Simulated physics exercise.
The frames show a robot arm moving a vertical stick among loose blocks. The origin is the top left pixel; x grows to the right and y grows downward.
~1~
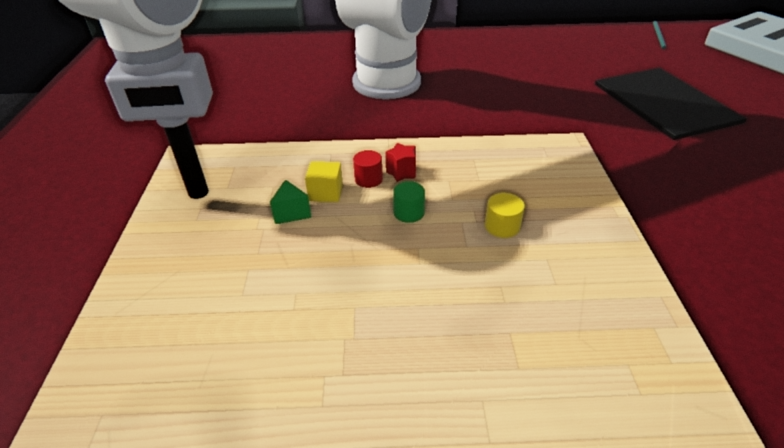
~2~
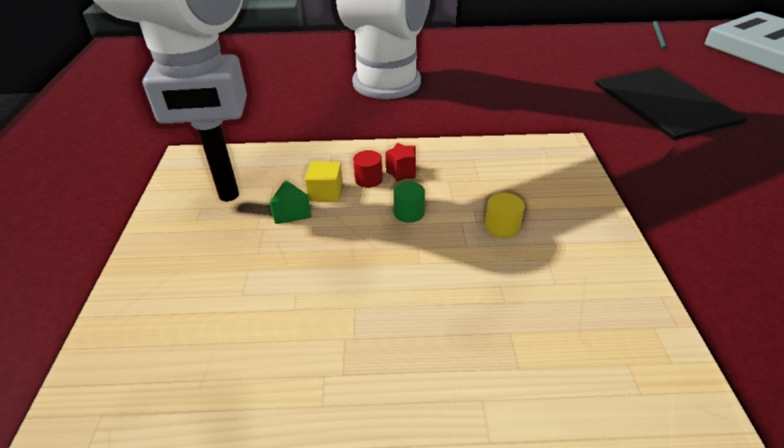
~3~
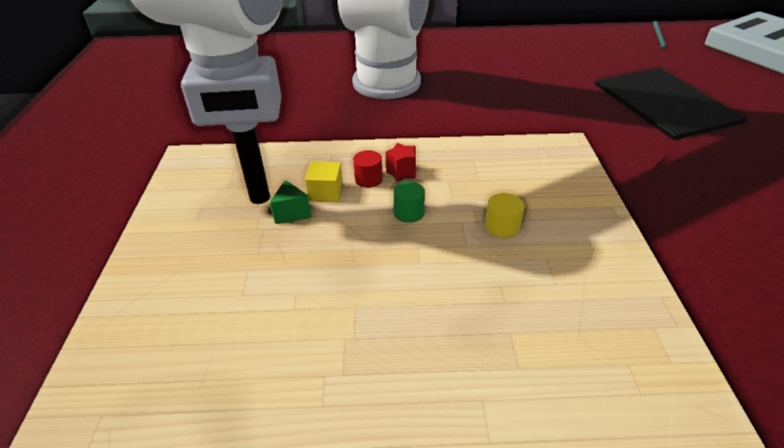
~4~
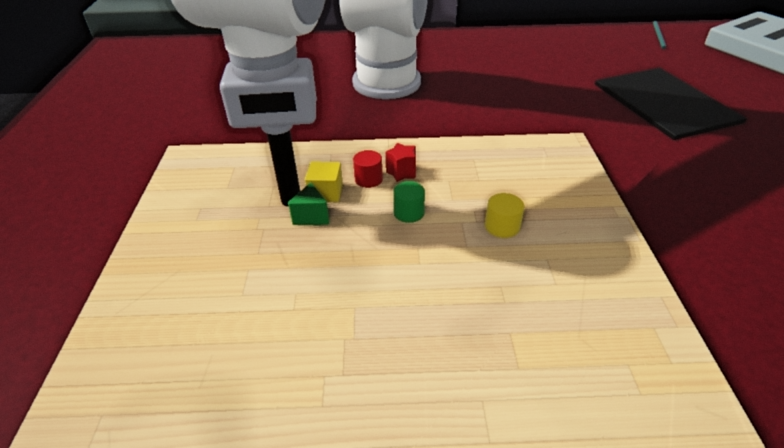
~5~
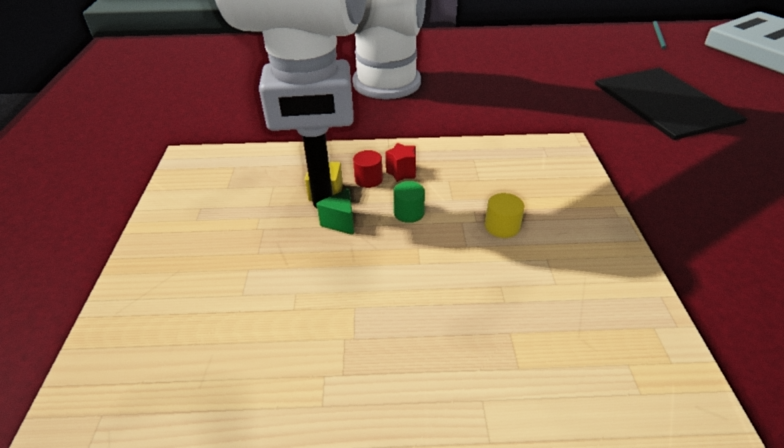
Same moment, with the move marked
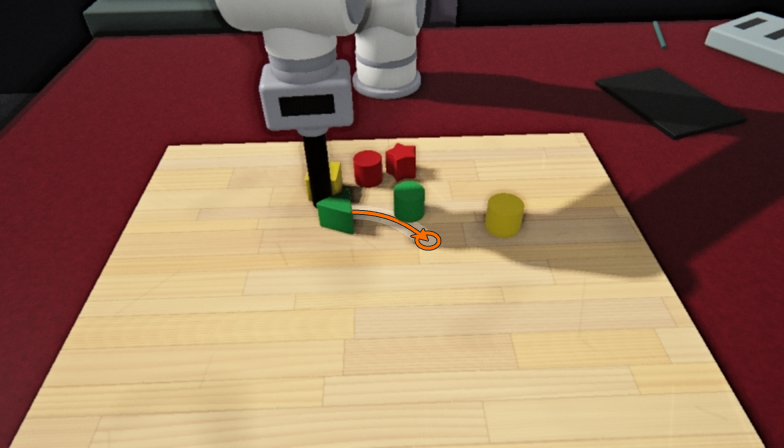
A robot arm slid a black stick rightward across a wooden board, pushing and turning a green three-sided block and partly covering a yellow block, while the red pieces and green cylinder stayed put.
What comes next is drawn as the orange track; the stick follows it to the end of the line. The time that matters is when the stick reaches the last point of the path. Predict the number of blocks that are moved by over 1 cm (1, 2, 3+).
2 blocks.
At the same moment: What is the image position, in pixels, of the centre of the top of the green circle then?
The middle of its top is at (426, 191).
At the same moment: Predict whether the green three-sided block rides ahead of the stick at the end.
It is gone from the front.
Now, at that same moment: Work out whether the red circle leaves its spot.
It keeps its position.
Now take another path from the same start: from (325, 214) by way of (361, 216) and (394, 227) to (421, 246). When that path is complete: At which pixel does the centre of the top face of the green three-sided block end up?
I'd say the green three-sided block ends with its top centre at (365, 212).
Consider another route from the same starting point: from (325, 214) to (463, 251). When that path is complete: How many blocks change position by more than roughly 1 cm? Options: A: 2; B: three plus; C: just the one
Option C.
The drawn path runs from (325, 214) by way of (363, 213) and (399, 222) to (428, 240).
What follows on the original path. One third of the way, stick at (363, 202); green three-sided block at (354, 205), turned 35° clockwise.
Two thirds of the way, stick at (399, 211); green three-sided block at (355, 206), turned 45° clockwise; green circle at (422, 191).
At the end, stick at (428, 230); yellow square piece not moved; green three-sided block at (355, 206), turned 45° clockwise; red circle not moved; green circle at (426, 191).
